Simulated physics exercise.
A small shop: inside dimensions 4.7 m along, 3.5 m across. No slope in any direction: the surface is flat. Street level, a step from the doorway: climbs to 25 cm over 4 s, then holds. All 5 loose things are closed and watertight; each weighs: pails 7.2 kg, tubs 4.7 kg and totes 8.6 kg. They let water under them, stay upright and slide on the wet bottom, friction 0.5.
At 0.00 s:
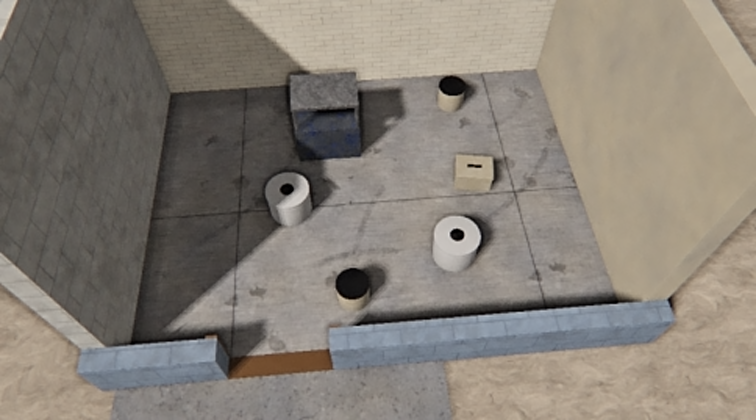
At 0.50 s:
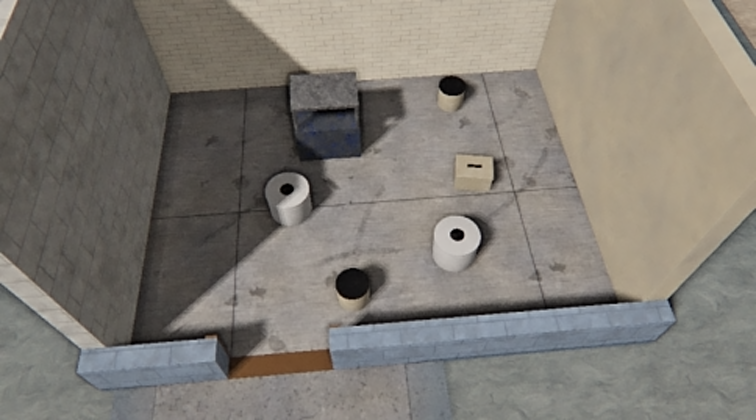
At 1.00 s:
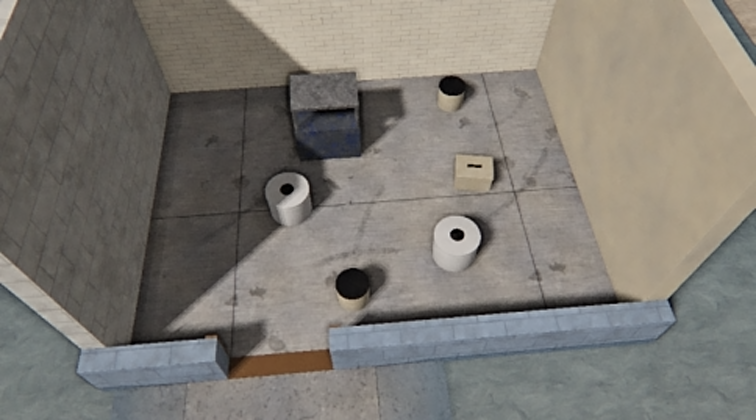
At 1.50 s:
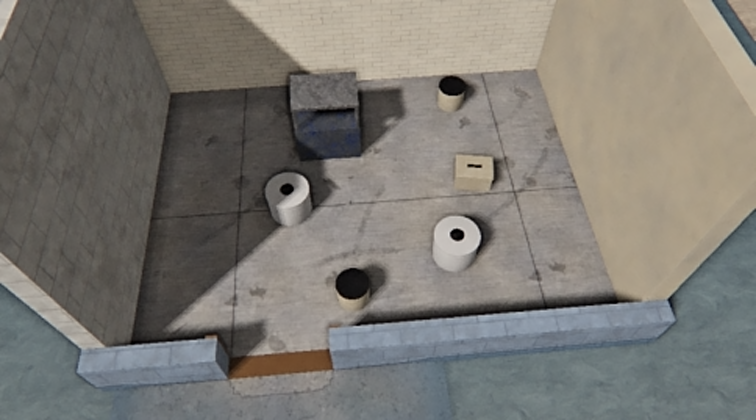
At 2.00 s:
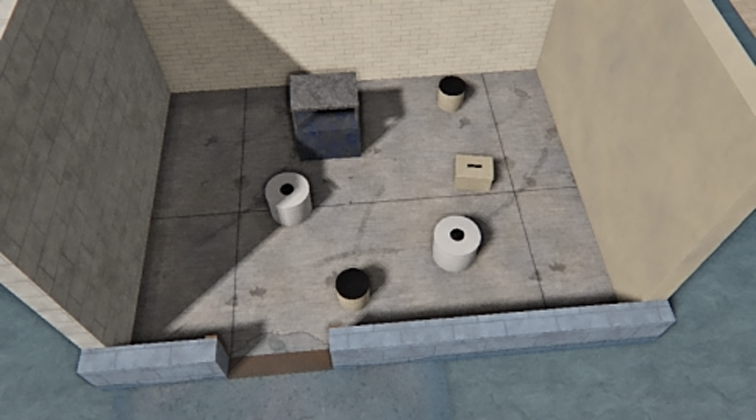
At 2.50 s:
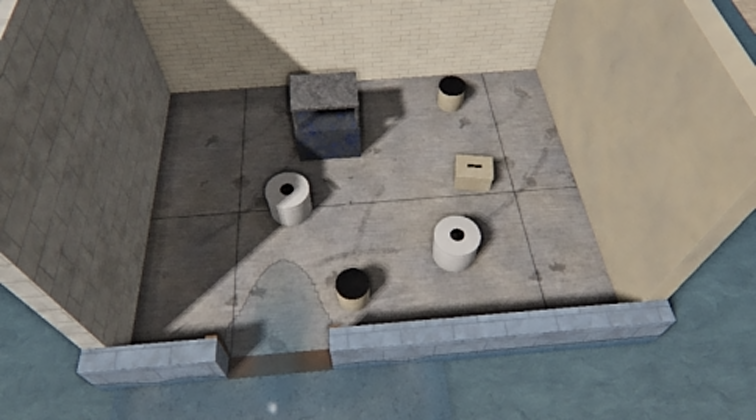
A small walled shop seen from above holds two white cylinders, two black-topped tubs, a tan box and a dark block on a grey floor. Outside, bluish water spreads over the bare ground and covers the paving, then slips through the doorway onto the floor, while the objects stay still.
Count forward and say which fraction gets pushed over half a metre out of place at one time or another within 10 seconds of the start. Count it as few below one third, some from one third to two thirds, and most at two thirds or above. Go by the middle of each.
Some.
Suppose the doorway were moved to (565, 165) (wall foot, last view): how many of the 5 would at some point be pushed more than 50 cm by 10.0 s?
Then 4 of them would.
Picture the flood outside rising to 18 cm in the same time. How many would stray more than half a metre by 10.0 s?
Under that setup the answer is 1.
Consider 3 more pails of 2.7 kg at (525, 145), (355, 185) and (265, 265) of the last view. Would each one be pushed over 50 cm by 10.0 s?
In turn: More, more, past it.
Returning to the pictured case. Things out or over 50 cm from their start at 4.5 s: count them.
0.
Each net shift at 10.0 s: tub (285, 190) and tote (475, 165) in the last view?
First 300 cm, then 0 cm.
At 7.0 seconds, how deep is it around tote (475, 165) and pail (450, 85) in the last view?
About 2 and 3 cm.
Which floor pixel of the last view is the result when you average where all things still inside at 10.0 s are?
The centre is close to (460, 183).
After 3.5 s 0 of 5 are over 50 cm from their spots; 0 afloat.
After 4.5 s 0 of 5 are over 50 cm from their spots; 1 afloat.
After 7.0 s 1 of 5 are over 50 cm from their spots; 1 afloat.
After 10.0 s 2 of 5 are over 50 cm from their spots, and 2 have been at some point; 2 afloat.
